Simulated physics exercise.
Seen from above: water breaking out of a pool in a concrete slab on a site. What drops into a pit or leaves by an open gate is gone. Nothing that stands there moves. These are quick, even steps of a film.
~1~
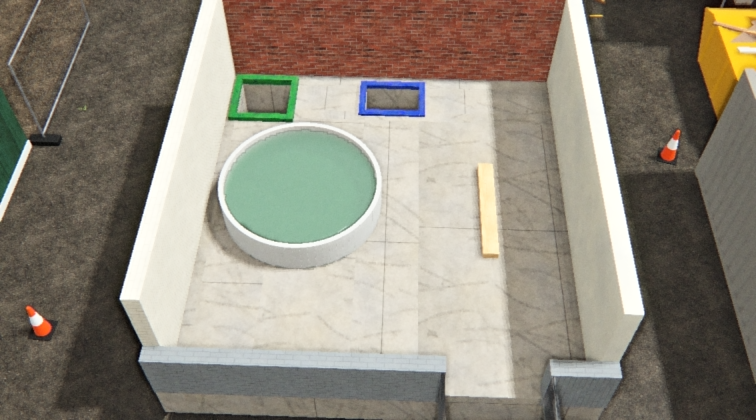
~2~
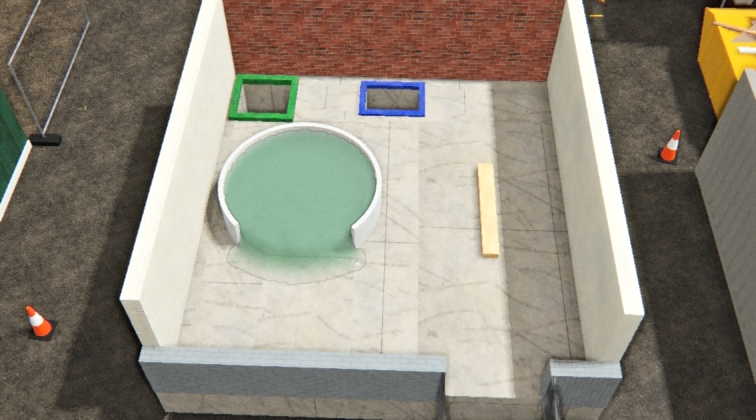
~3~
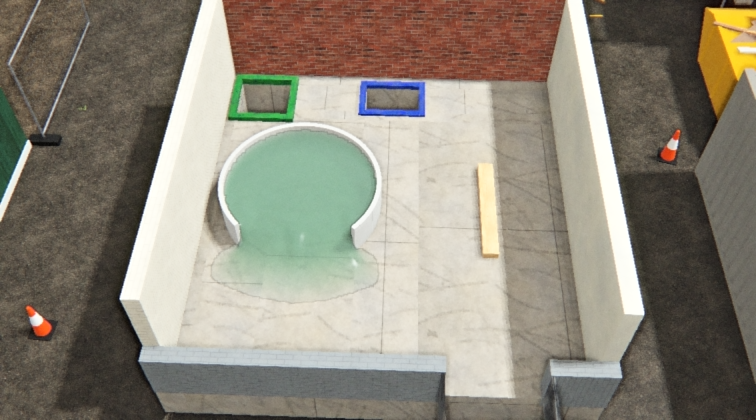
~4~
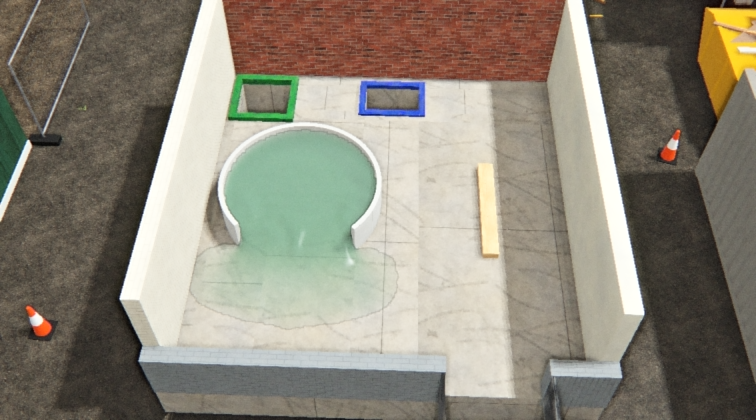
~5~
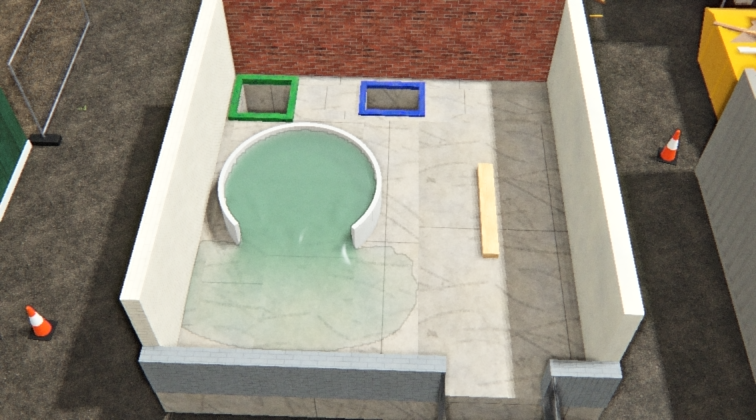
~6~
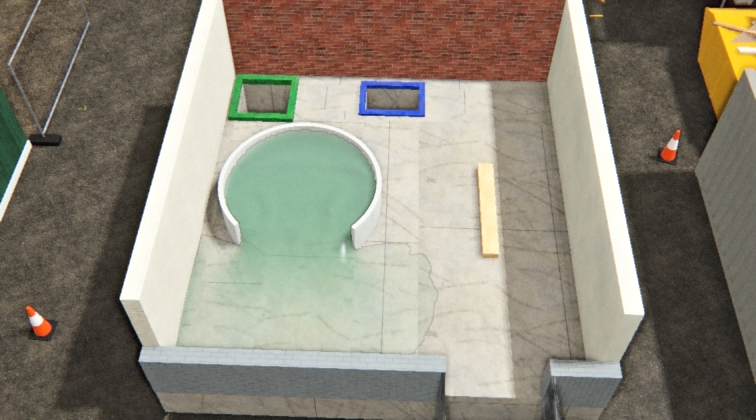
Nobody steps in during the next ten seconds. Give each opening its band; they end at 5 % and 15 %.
In the end: The gate takes between 5 and 15 %; the blue pit takes less than 5 %; the green pit takes less than 5 %.
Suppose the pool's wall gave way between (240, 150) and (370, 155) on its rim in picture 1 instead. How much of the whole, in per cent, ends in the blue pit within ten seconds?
In per cent: Blue 25.
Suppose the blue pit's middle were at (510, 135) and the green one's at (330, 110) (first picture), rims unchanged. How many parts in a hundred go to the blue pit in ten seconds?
In per cent: Blue 8.
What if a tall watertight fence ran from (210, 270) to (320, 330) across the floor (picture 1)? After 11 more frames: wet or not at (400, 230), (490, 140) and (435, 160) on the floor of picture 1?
One after the other: Not flooded, free of water, free of water.
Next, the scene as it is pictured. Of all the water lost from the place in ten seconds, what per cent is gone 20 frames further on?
About 15 per cent.
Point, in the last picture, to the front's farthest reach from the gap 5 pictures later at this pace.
Around (485, 381).
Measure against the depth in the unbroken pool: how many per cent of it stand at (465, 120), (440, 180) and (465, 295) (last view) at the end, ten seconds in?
Roughly 16, 4 and 14 per cent, in turn.
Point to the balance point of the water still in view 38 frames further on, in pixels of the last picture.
Near (367, 259).
A moment on, water covers 30 % of the floor; the gate 0 %, the blue pit 0 %, the green pit 0 %.
Next, water covers 30 % of the floor; the gate 1 %, the blue pit 0 %, the green pit 0 %.
Then, water covers 45 % of the floor; the gate 3 %, the blue pit 0 %, the green pit 0 %.
Later, water covers 75 % of the floor; the gate 6 %, the blue pit 0 %, the green pit 1 %.
In the end, water covers 95 % of the floor; the gate 13 %, the blue pit 1 %, the green pit 1 %.
